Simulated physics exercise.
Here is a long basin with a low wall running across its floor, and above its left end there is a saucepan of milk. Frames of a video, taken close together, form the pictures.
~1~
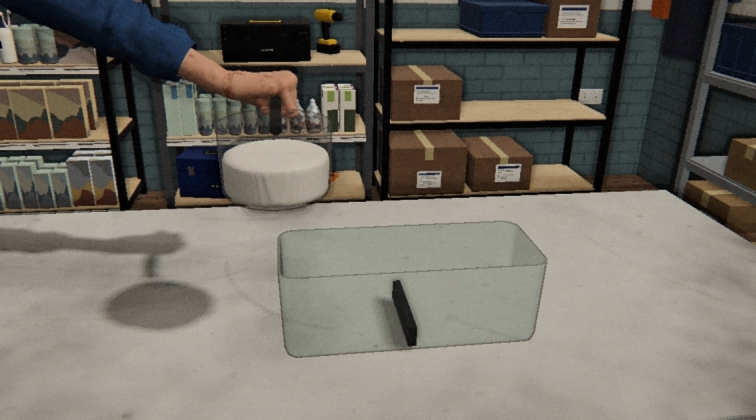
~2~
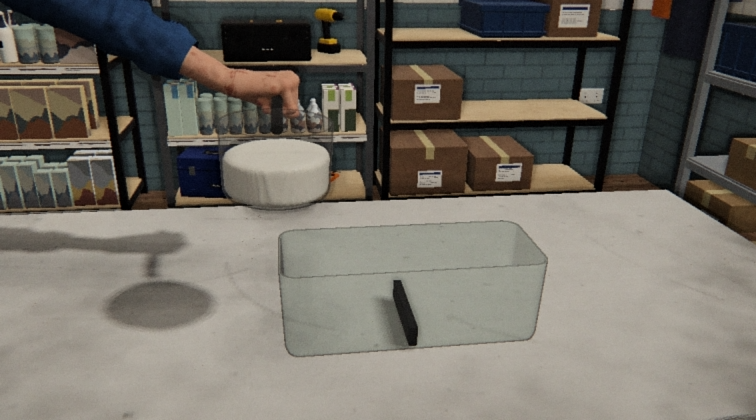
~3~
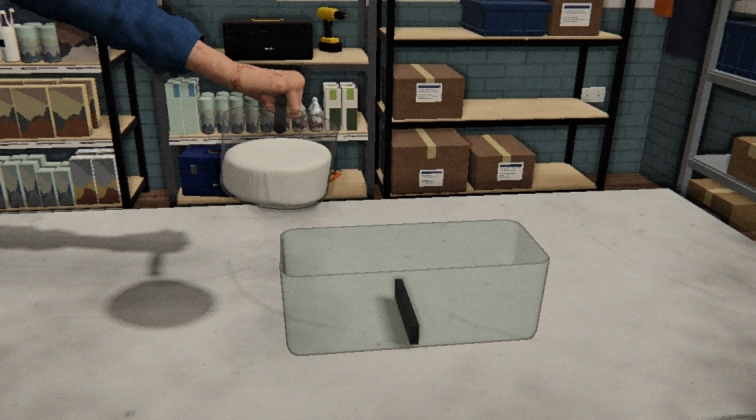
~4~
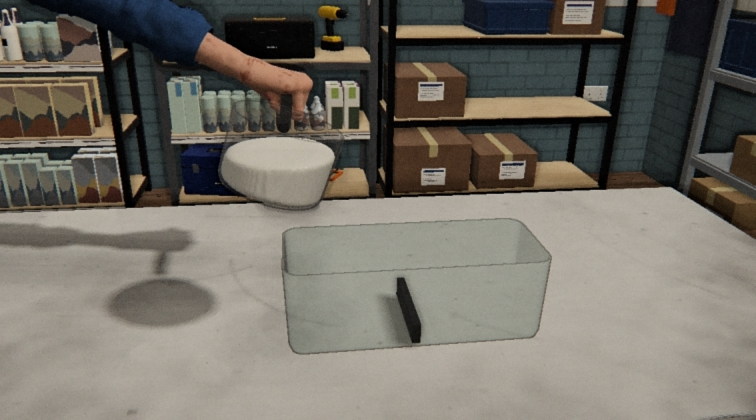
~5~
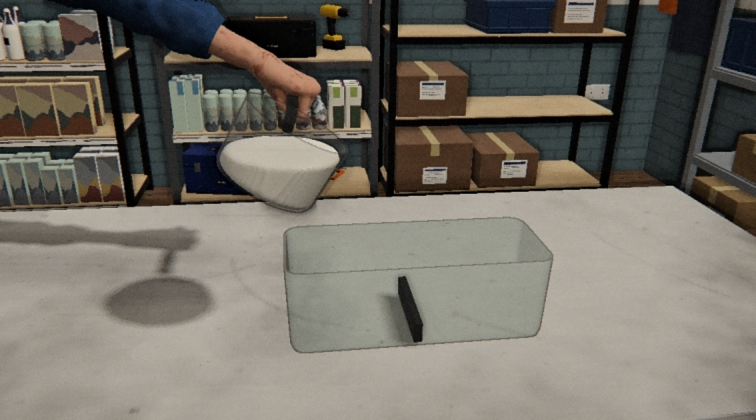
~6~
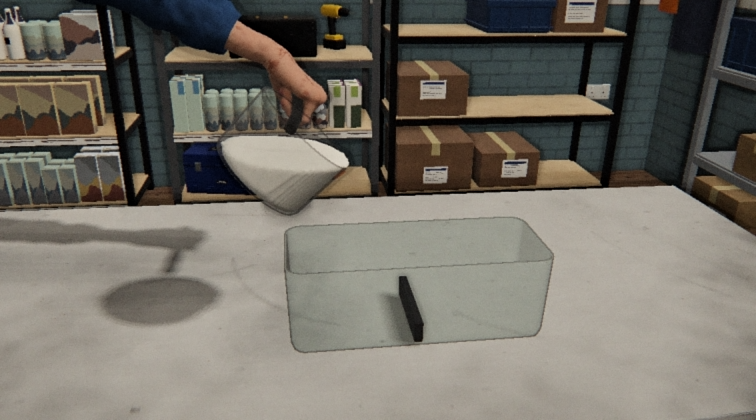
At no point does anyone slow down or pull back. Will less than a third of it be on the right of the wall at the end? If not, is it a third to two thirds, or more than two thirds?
The share right of the wall ends up below a third.
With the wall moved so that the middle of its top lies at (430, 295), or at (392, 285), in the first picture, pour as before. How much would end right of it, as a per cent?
First try around 15 percent; second try around 5 percent.
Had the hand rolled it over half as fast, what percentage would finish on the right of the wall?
It works out near 10 %.
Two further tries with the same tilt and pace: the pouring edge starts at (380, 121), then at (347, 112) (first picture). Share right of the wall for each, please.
About 50 % the first time, about 20 % the second.
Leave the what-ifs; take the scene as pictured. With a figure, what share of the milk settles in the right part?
Around 25 percent.
A moment on, the saucepan is tipped right over and 25 per cent is still to pour, 38 is left of the wall and 0 right of it.
Next, the saucepan is tipped right over and 2 per cent is still to pour, 74 is left of the wall and 9 right of it.
Then the saucepan is tipped right over and 0 per cent is still to pour, 76 is left of the wall and 21 right of it.
Later the saucepan is tipped right over and 0 per cent is still to pour, 74 is left of the wall and 23 right of it.
Finally, 73 per cent lies left of the wall, 24 right of it and 3 outside.
